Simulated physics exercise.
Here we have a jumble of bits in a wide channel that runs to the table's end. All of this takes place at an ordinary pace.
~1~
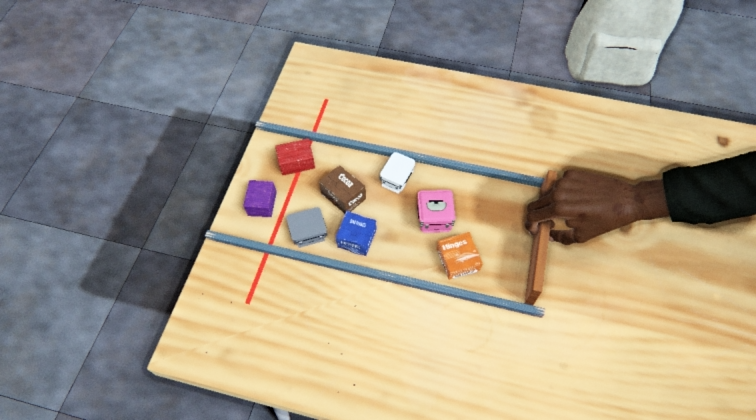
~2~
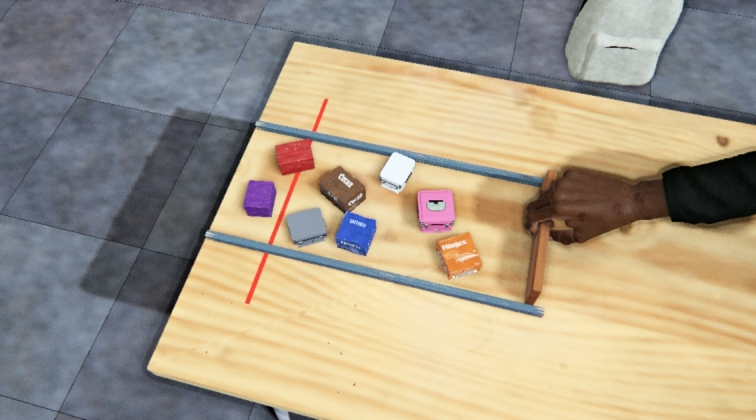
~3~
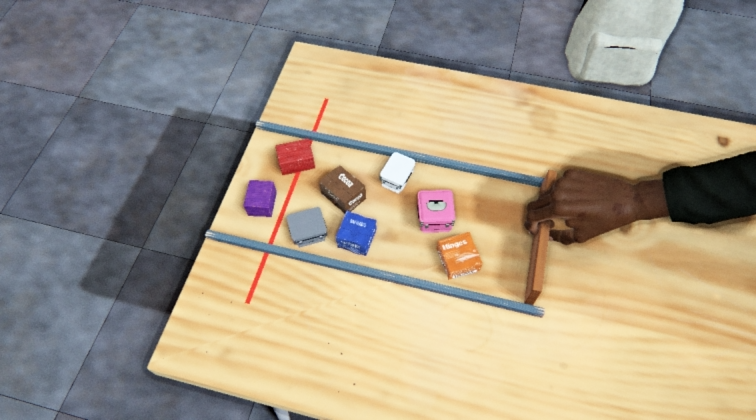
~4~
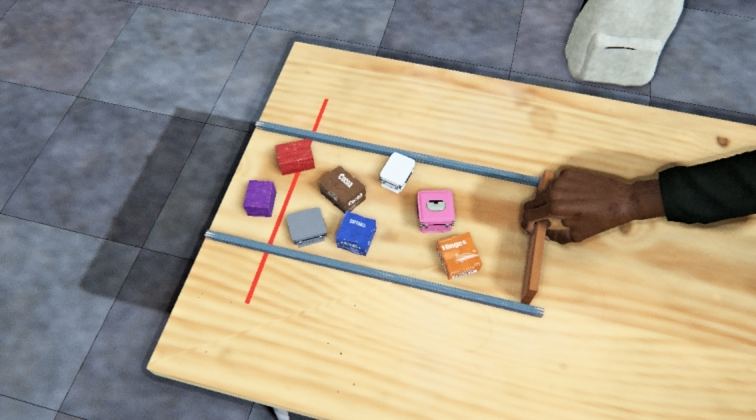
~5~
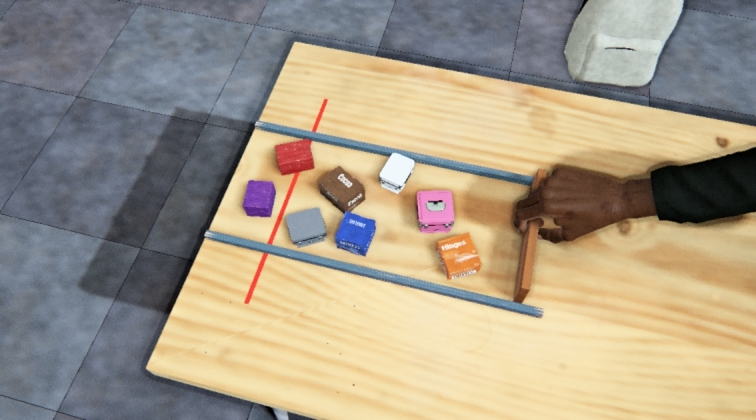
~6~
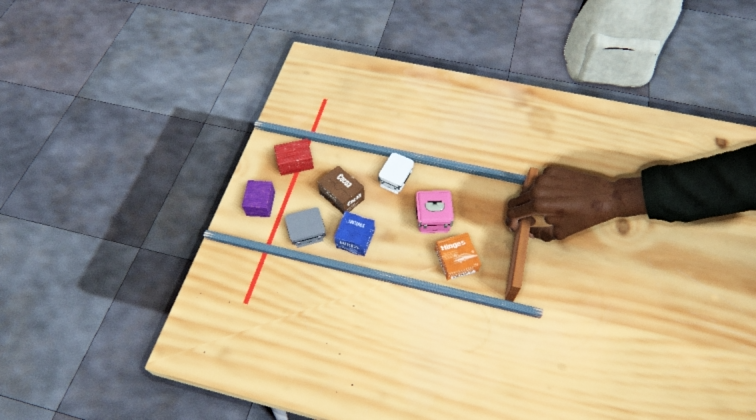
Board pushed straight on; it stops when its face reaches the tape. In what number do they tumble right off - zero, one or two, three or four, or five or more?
Fallen: A lone one or a pair.
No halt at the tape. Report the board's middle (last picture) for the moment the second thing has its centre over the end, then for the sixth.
At (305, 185) for the second, at (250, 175) for the sixth.
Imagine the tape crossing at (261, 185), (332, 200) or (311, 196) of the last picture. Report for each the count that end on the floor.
Floor tally per try: 5 / 0 / 1.
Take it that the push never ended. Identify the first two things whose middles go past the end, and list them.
In order, first the purple block, then the grey case.
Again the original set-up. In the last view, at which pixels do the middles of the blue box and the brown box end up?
The blue box comes to rest close to (228, 211), while the brown box rests close to (238, 178).
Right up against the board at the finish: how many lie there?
3 in contact.
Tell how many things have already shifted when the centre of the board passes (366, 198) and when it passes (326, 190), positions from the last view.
I make it 7 at the first spot and 8 at the other.
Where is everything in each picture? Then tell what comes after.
The first picture shows purple block (260, 199); red block (295, 157); grey case (307, 228); board (541, 236); tape (291, 191).
The second picture shows red block (295, 157); pink case (435, 212).
The third picture shows grey case (308, 228); board (541, 236).
The fourth picture shows purple block (260, 199); orange box (459, 256).
The fifth picture shows red block (295, 157); white case (397, 174).
The sixth picture shows purple block (259, 199); red block (294, 157); grey case (306, 228); board (522, 233); tape (290, 191).
A little later, none off yet; purple block at rest near (259, 199); red block at rest near (294, 157); grey case at rest near (306, 228).
Next, none off yet; purple block shifted a little near (246, 194); red block at rest near (294, 157); grey case shifted about its own width near (268, 215).
When it is over, the number that fall off is one or two; down, grey case and purple block.
